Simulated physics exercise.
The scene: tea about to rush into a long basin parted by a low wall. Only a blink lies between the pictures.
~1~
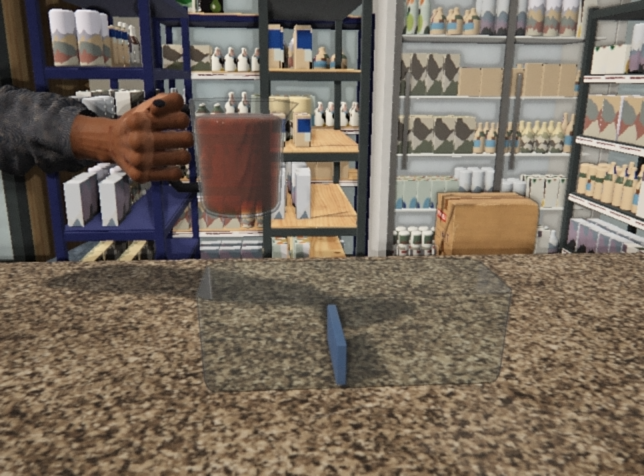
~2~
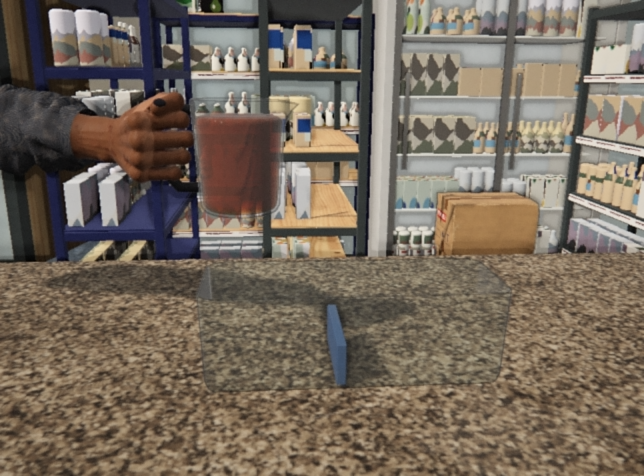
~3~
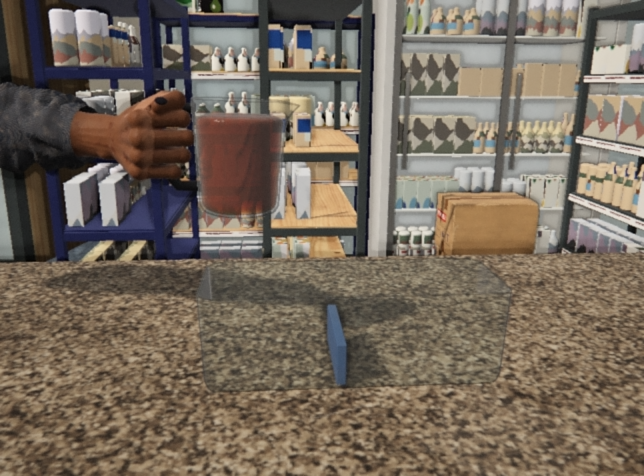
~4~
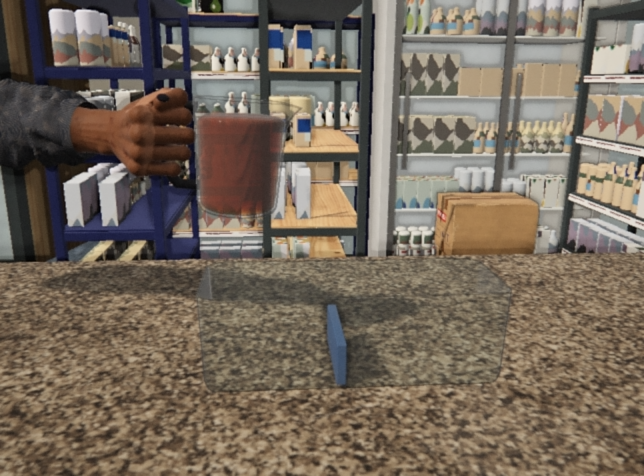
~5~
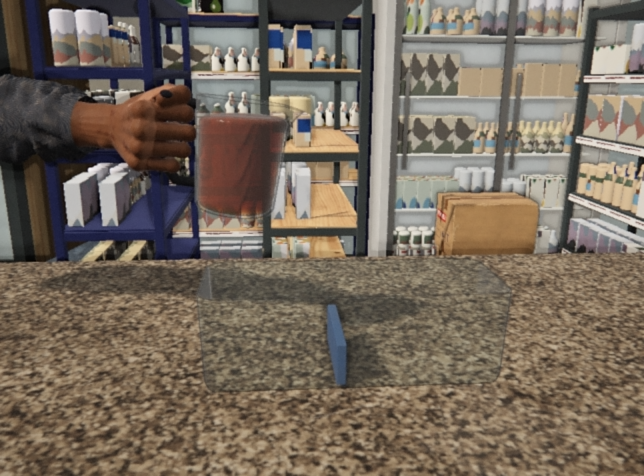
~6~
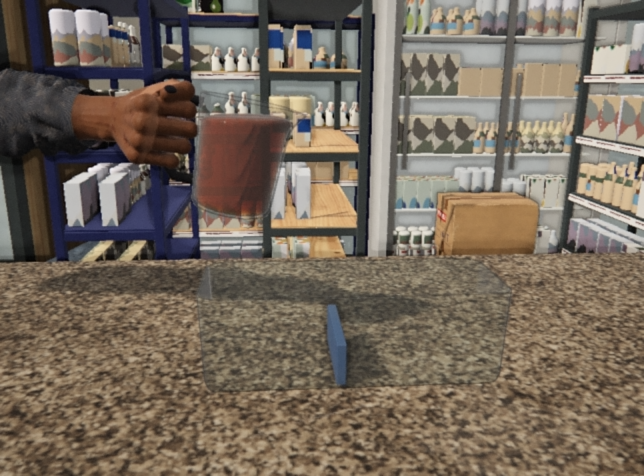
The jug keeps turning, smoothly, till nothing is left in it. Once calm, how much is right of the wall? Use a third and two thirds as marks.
The share right of the wall is more than two thirds.
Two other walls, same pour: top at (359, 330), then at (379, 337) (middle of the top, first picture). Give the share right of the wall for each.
Roughly 60 per cent, and 20 per cent.
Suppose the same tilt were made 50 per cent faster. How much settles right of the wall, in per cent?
Close to 95 per cent.
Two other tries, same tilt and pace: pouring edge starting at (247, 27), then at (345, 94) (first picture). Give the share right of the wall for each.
First some 50, then 95 per cent.
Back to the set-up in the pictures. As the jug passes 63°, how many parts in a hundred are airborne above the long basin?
About 15 per cent.
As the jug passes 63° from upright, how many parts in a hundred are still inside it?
Close to 85 per cent.
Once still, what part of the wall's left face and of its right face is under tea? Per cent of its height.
Some 0 per cent left and 50 right.
A moment on, the tilt is 63° and 83 per cent is still to pour, 0 is left of the wall and 3 right of it.
Next, the tilt is 94° and 35 per cent is still to pour, 1 is left of the wall and 44 right of it.
Then the tilt is 99° and 5 per cent is still to pour, 3 is left of the wall and 87 right of it.
Later the tilt is 99° and 0 per cent is still to pour, 6 is left of the wall and 93 right of it.
At rest 7 per cent lies left of the wall, 92 right of it and 1 outside.
